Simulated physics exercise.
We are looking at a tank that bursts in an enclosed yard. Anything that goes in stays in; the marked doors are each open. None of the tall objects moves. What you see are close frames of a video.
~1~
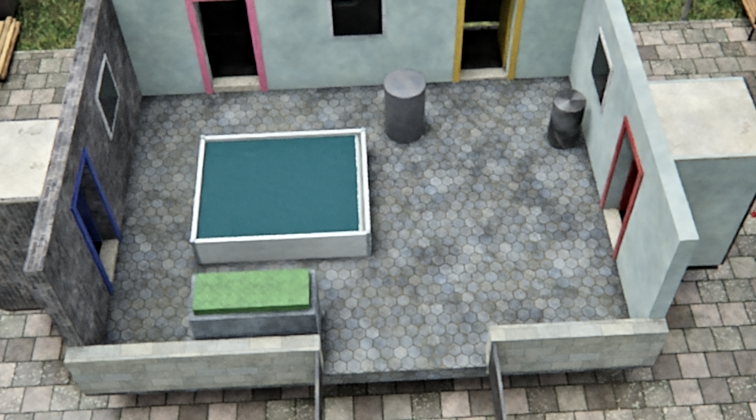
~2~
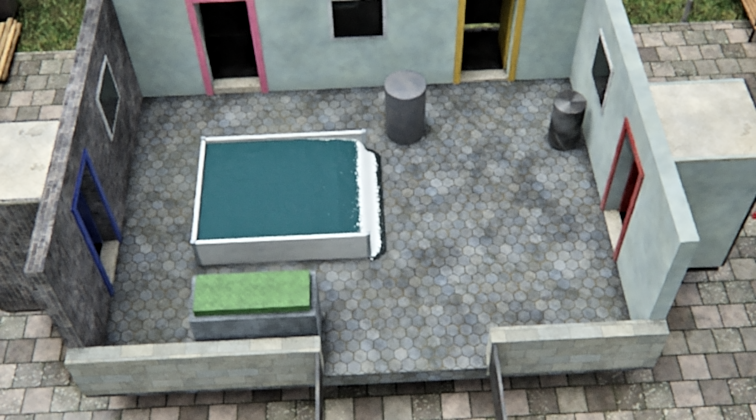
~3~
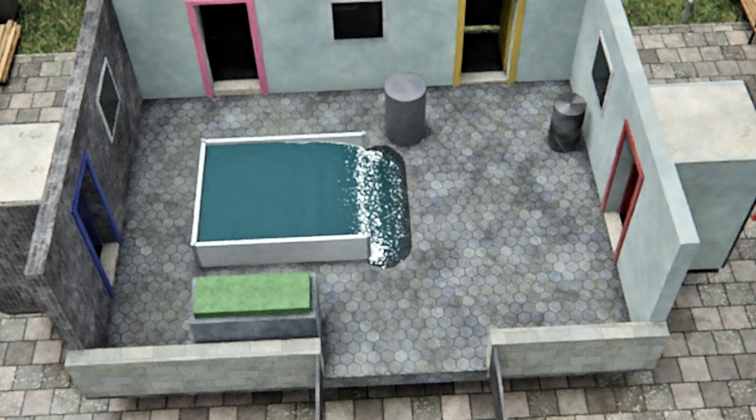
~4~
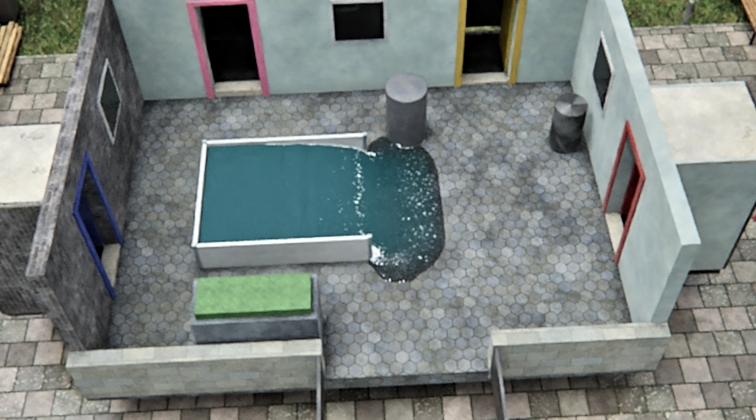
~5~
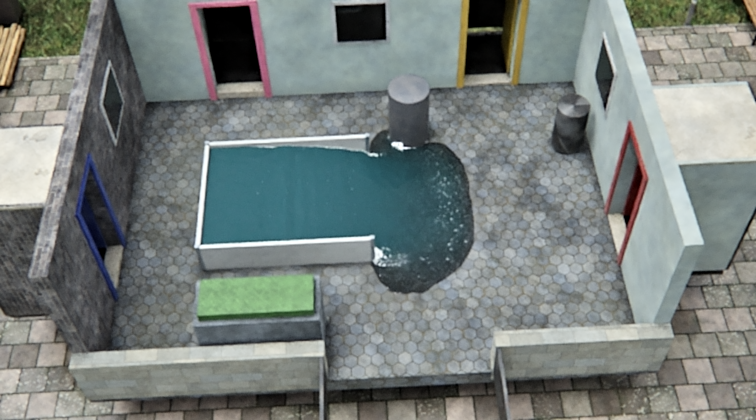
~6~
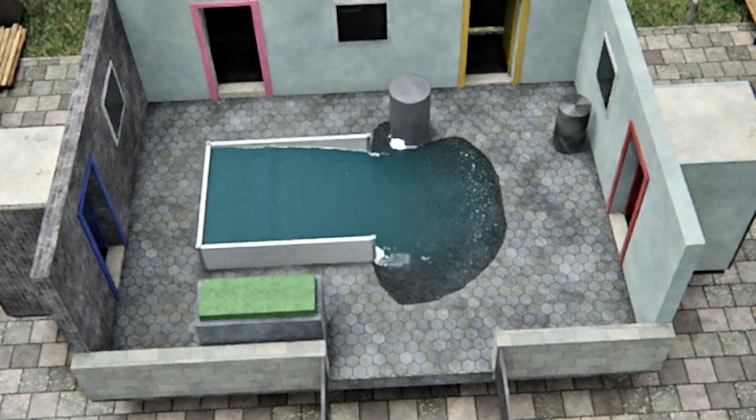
Teal water bursts through the right side of a white-walled rectangular tank in a paved, walled yard, seen from high above. A green-topped block sits in front of the tank, grey cylinders stand behind and right, and blue, pink, yellow and red surrounds edge the doorways. The water foams white, then spreads rightward in a widening rounded pool, while the view shifts very slightly.
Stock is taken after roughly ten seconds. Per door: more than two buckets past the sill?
Red door over, yellow door over, pink door at or under, blue door at or under.
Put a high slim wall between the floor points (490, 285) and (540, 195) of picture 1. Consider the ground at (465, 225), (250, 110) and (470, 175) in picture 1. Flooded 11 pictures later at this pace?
Taking the three spots in turn, they are inundated, unwetted and inundated.
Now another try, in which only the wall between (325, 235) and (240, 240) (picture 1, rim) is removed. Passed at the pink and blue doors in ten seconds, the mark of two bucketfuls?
Pink falls short, blue exceeds the limit.
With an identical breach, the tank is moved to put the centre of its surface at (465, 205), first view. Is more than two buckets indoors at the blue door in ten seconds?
Blue falls short.
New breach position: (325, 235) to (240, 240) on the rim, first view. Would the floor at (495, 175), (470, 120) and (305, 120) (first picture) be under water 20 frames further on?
Result, in sequence: Spared by the spill, spared by the spill, spared by the spill.
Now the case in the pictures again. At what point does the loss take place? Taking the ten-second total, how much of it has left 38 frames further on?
Around 60 percent.
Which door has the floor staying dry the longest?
The blue-painted one.
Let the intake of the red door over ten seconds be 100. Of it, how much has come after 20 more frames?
Something like 45 in a hundred.
A moment on, water covers 35 % of the floor; the red door wet at the sill, nothing in, the yellow door not reached, the pink door not reached, the blue door not reached.
Next, water covers 45 % of the floor; the red door over two buckets in, the yellow door not reached, the pink door not reached, the blue door not reached.
Then, water covers 50 % of the floor; the red door far over two buckets in, the yellow door wet at the sill, nothing in, the pink door not reached, the blue door not reached.
Later, water covers 60 % of the floor; the red door far over two buckets in, the yellow door over two buckets in, the pink door not reached, the blue door not reached.
In the end, water covers 90 % of the floor; the red door far over two buckets in, the yellow door over two buckets in, the pink door wet at the sill, nothing in, the blue door wet at the sill, nothing in.
